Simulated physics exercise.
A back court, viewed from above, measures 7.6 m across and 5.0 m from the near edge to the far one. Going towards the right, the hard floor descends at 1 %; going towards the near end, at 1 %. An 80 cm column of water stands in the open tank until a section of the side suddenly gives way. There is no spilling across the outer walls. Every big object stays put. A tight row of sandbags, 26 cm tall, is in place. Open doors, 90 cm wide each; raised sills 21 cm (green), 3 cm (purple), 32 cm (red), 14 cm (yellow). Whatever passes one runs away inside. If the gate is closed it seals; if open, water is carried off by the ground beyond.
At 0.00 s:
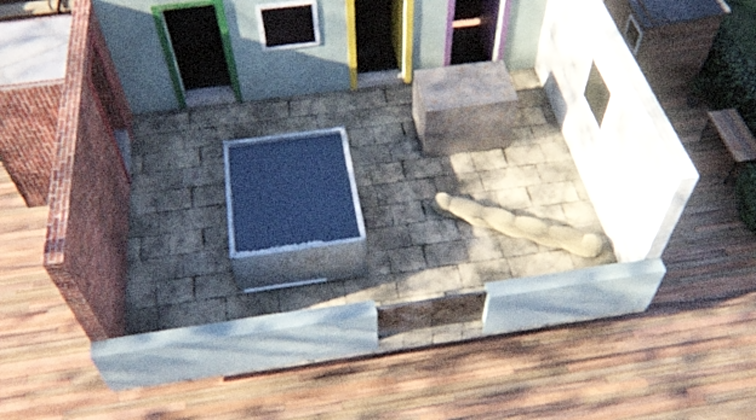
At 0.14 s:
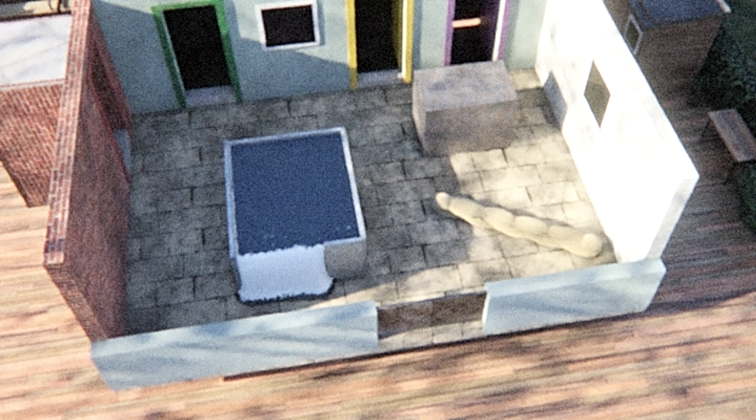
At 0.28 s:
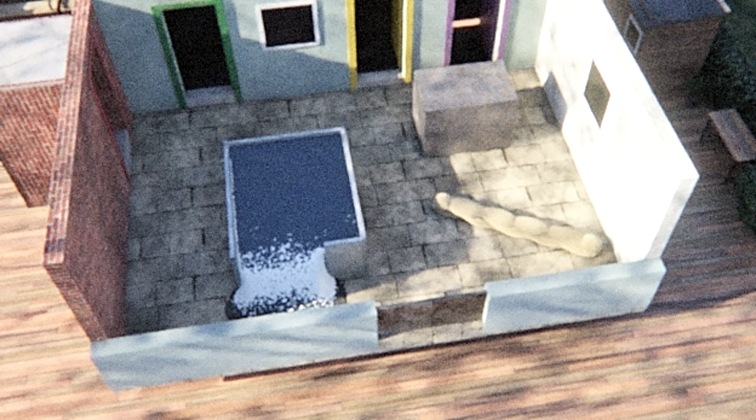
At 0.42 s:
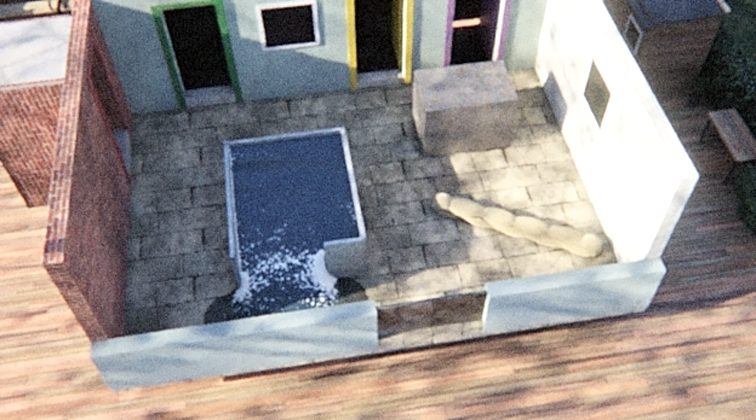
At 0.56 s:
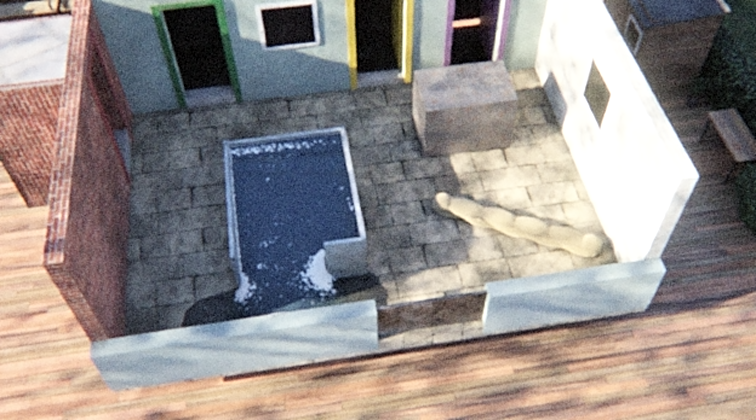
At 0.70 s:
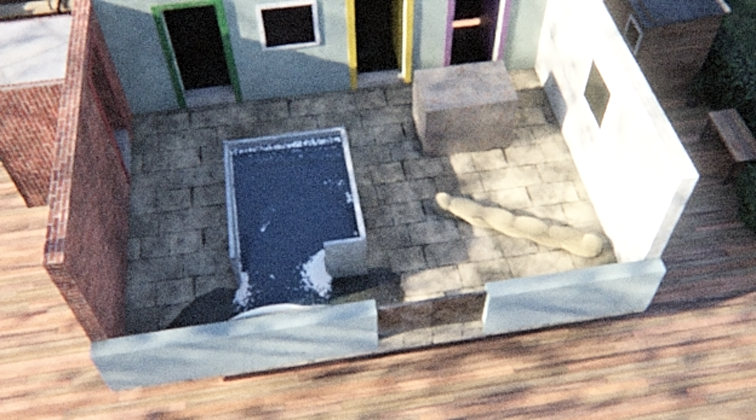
Dark blue water pouring from the near end of an open tank in a walled courtyard, foaming white, then spreading across paving.
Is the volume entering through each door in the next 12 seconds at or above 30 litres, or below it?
Green door: Below, purple door: At or above, red door: Below, yellow door: Below.
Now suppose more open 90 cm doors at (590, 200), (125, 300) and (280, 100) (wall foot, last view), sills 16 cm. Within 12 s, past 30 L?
Result in order - not enough, more than that, not enough.
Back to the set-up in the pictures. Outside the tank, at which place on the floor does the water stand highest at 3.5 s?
Close to (624, 279).
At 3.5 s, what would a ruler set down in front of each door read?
Depth readings (cm): Green = 21; purple = 0; red = 6; yellow = 0.
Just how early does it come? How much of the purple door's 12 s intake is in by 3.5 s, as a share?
About 0%.
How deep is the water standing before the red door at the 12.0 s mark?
About 5.0 cm deep.
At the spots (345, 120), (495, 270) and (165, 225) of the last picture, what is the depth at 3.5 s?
Roughly 0, 6, 9 cm.
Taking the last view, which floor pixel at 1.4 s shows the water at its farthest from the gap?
I'd put it close to (549, 300).
After 1.4 s water covers 20 % of the floor and is deepest (62 cm) near (286, 328); green door not reached, purple door not reached, red door not reached, yellow door not reached.
After 2.2 s water covers 40 % of the floor and is deepest (54 cm) near (137, 361); green door not reached, purple door not reached, red door 2 cm at the sill, 0 L in, yellow door not reached.
After 3.5 s water covers 60 % of the floor and is deepest (42 cm) near (624, 279); green door 21 cm at the sill, 0 L in, purple door not reached, red door 6 cm at the sill, 0 L in, yellow door not reached.
After 7.0 s water covers 95 % of the floor and is deepest (19 cm) near (377, 226); green door 12 cm at the sill, 3 L in, purple door 7 cm at the sill, 26 L in, red door 13 cm at the sill, 0 L in, yellow door 4 cm at the sill, 0 L in.
After 12.0 s water covers 95 % of the floor and is deepest (18 cm) near (582, 181); green door 6 cm at the sill, 3 L in, purple door 7 cm at the sill, 91 L in, red door 5 cm at the sill, 0 L in, yellow door 9 cm at the sill, 0 L in.
